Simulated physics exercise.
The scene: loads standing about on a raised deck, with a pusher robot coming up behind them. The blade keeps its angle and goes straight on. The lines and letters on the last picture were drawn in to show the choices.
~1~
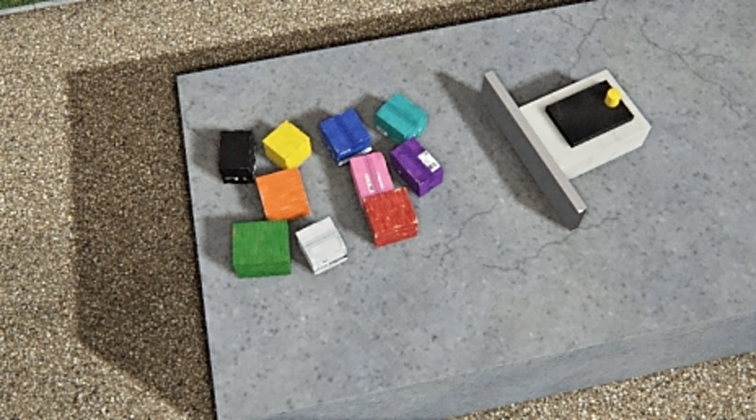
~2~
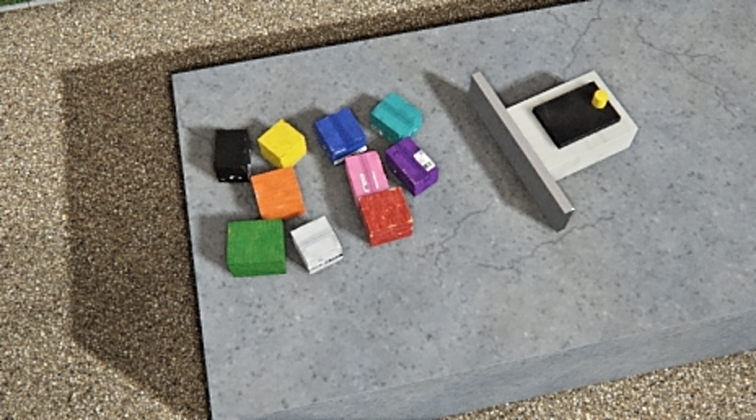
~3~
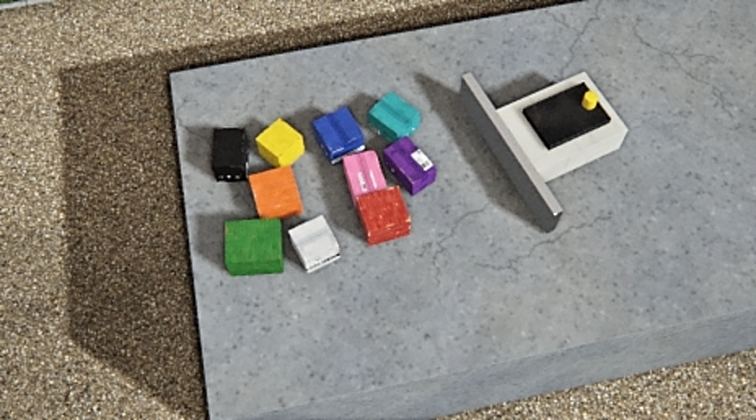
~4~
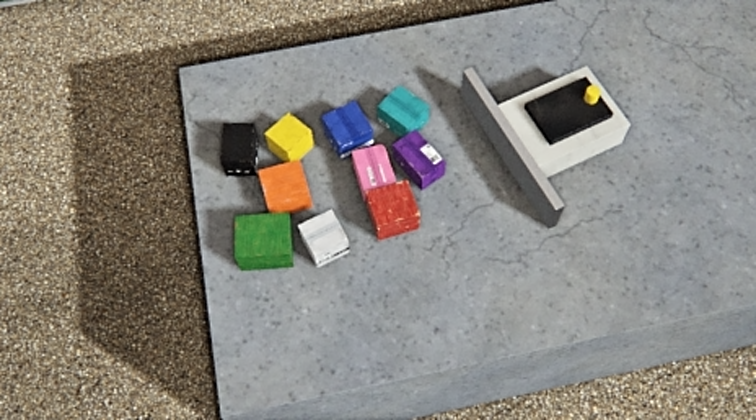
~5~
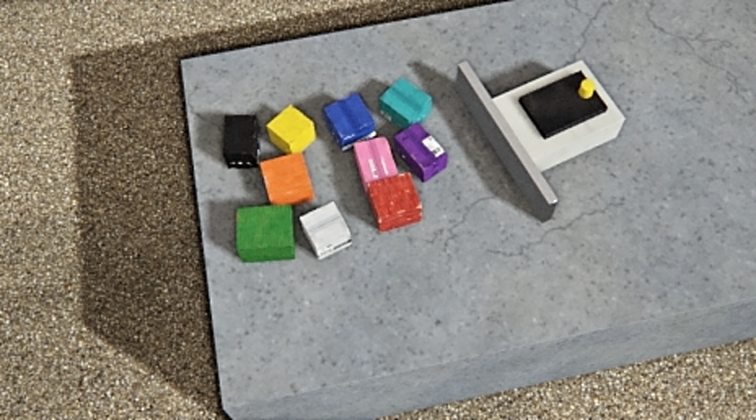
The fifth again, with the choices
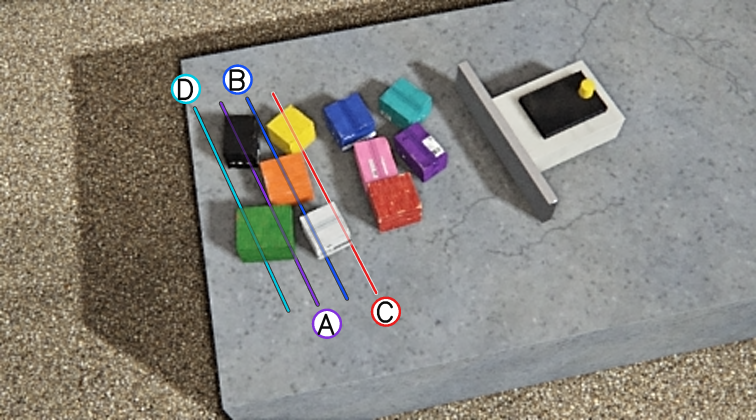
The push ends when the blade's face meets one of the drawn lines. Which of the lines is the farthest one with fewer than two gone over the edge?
As far as mark C.
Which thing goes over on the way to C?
The black box goes over.
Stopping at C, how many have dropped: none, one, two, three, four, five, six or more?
One.
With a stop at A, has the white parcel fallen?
By then, no.
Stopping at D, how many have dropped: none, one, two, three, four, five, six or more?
By then, six or more.
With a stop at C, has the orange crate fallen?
No.
On the copy, A at (266, 198); B at (294, 193); C at (321, 187); D at (239, 203).
On C. First, robot (492, 119); turquoise box (384, 109); purple box (413, 154).
Then, robot (427, 131); black box (219, 149); yellow crate (251, 140).
Finally, robot (377, 140); black box over the edge; yellow crate (203, 150); one fallen.
By contrast, A drops five; B drops two; D drops seven.
